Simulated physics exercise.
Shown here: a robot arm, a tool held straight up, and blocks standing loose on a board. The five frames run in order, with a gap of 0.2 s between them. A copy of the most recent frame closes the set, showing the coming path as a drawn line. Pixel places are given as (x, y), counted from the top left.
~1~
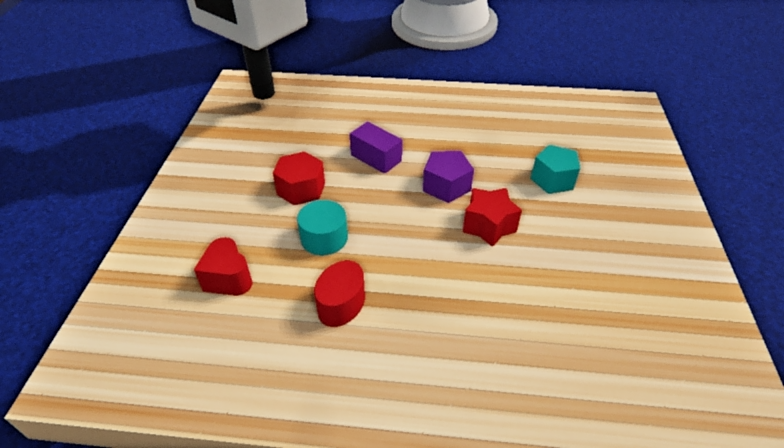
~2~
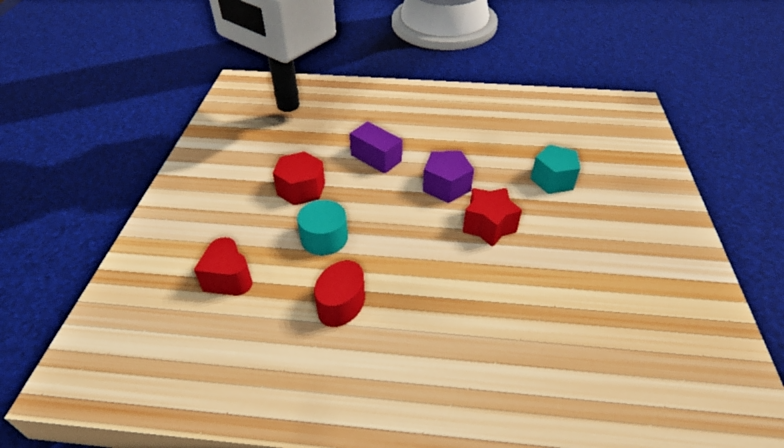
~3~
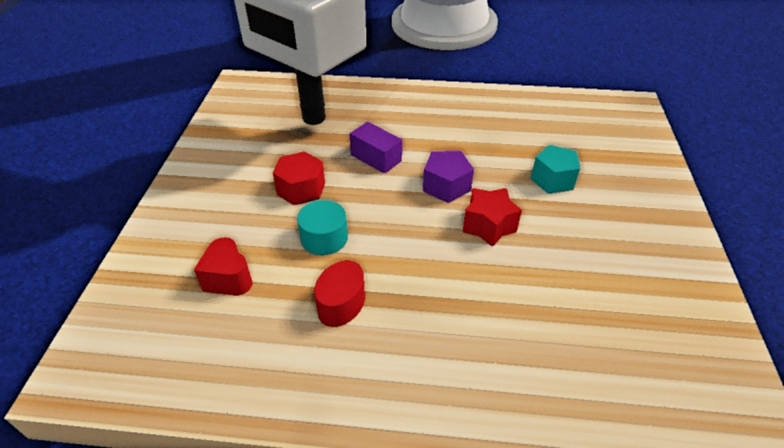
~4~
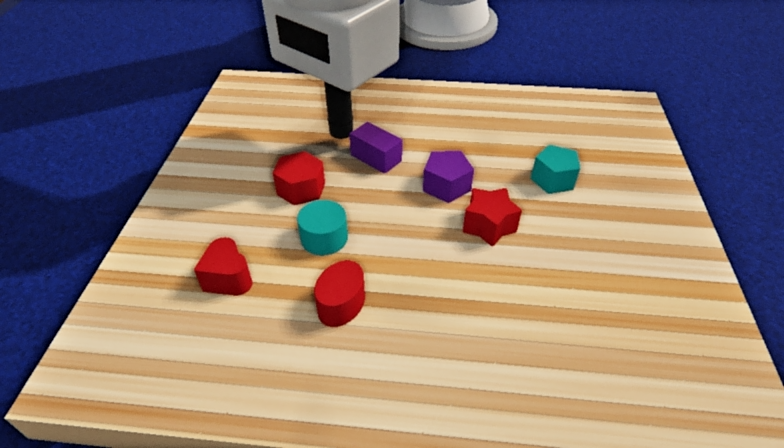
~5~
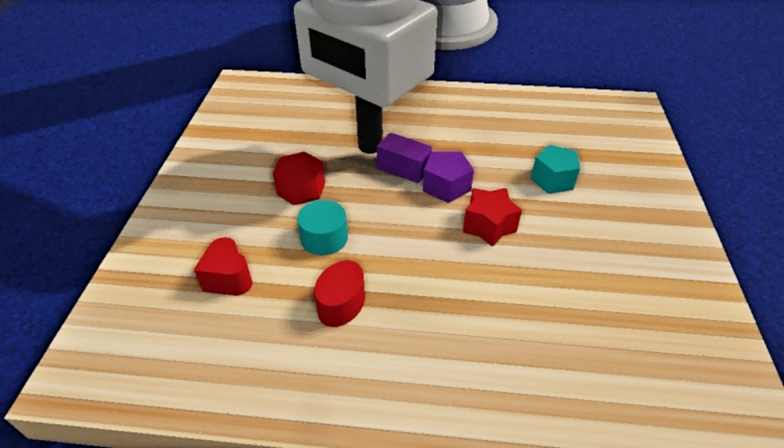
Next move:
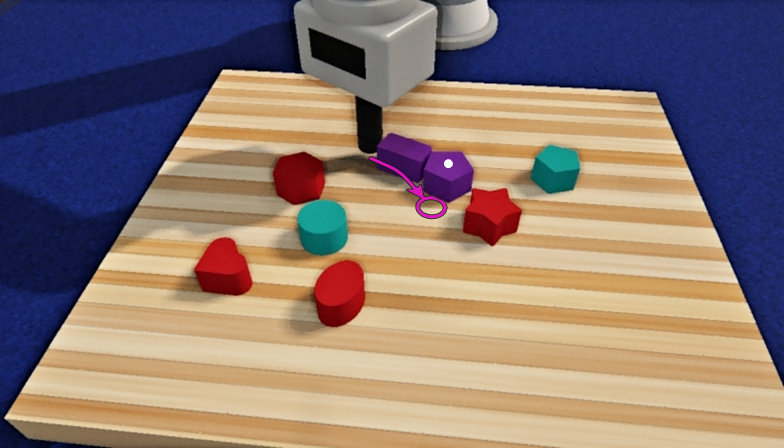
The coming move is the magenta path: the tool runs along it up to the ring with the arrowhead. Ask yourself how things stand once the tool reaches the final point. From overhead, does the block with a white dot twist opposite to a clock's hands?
I believe not.
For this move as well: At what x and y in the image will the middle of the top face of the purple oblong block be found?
The spot you're after is about (454, 158) in the image.
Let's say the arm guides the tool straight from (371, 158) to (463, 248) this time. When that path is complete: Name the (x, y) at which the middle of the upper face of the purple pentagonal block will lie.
Just about (487, 172).
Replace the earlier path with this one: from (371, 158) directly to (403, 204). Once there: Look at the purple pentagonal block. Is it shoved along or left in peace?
Here the purple pentagonal block moves off its spot.
The line goes from (371, 158) over (396, 170) and (414, 187) to (431, 207); the dot is on the purple pentagonal block.
The first path, step by step. Halfway along, tool at (407, 168); purple oblong block at (446, 156), turned 40° anticlockwise; purple pentagonal block at (490, 174), turned 45° clockwise; red star block at (495, 205).
At the end, tool at (432, 196); red hexagon unmoved; purple oblong block at (454, 158), turned 55° anticlockwise; purple pentagonal block at (491, 174), turned 45° clockwise; red star block at (496, 205).
